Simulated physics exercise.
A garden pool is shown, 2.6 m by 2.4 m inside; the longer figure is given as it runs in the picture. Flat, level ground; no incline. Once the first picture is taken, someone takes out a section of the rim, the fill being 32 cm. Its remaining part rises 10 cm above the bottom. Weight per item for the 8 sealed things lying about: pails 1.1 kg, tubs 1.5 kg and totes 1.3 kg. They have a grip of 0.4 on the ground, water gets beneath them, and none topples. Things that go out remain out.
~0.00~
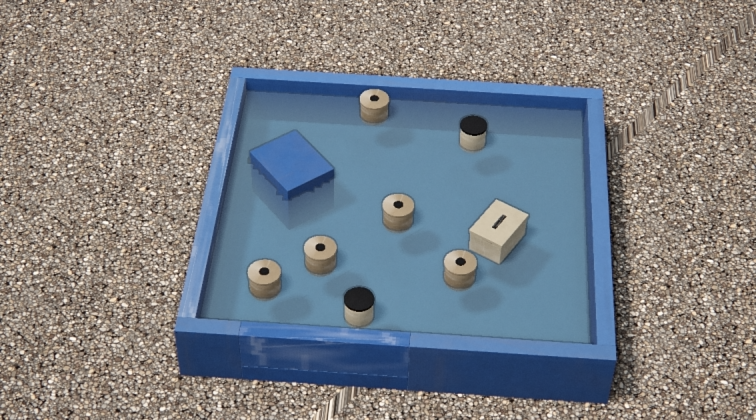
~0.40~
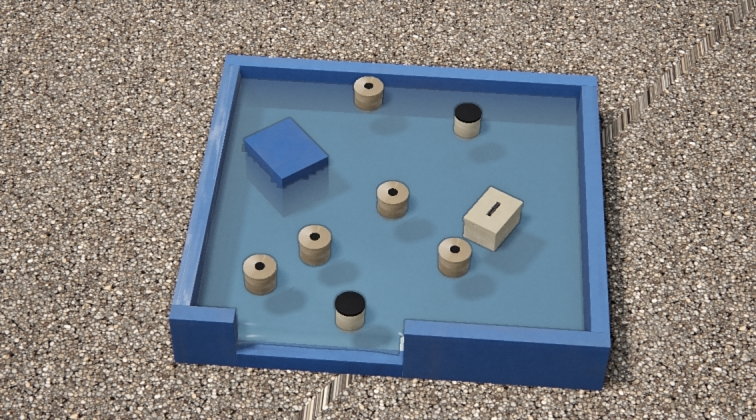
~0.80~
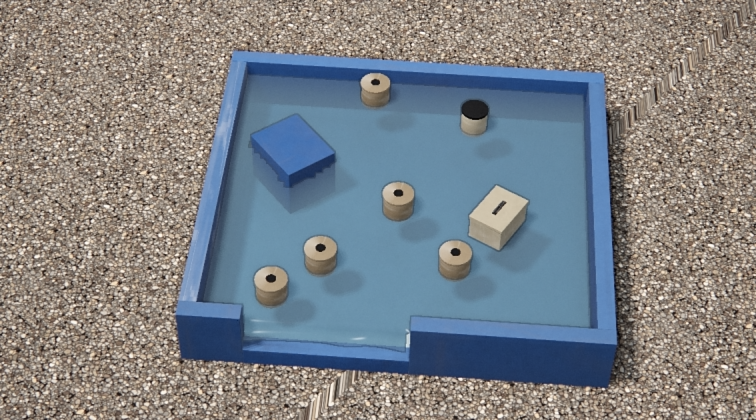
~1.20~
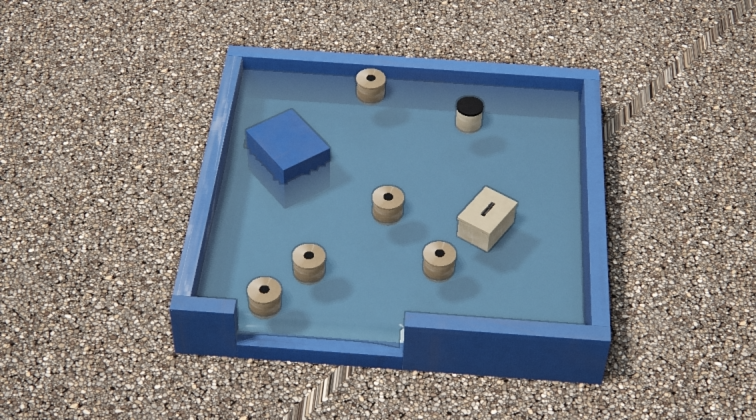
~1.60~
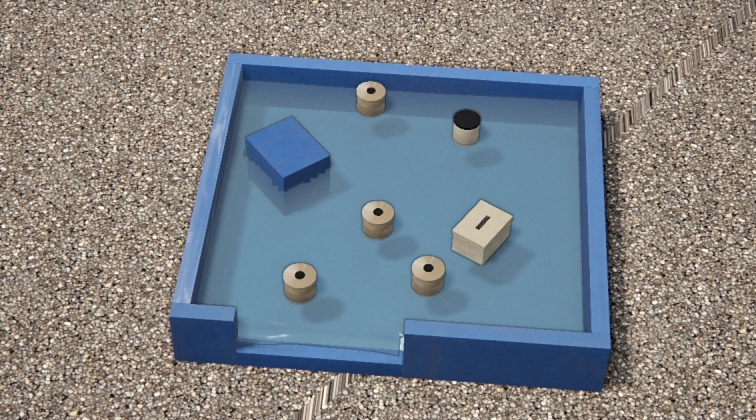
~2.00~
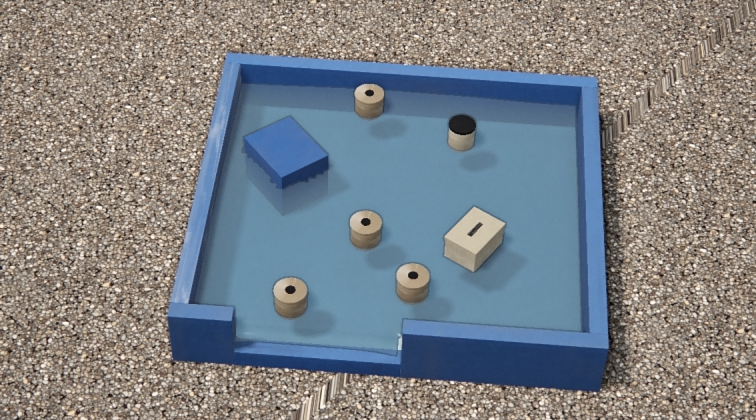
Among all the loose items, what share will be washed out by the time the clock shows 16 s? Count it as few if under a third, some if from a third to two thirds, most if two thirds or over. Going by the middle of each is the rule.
Most.
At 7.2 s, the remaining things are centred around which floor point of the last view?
I'd say about (408, 213) in the last view.
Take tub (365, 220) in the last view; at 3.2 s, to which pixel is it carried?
Roughly at (348, 247).
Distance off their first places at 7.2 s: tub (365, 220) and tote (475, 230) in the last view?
In order, washed out for the first and 80 cm for the second.
After 3.2 s 3 of 8 are out; 5 afloat.
After 7.2 s 5 of 8 are out; 3 afloat.
After 12.0 s 6 of 8 are out; 2 afloat.
After 16.0 s 6 of 8 are out; 2 afloat.
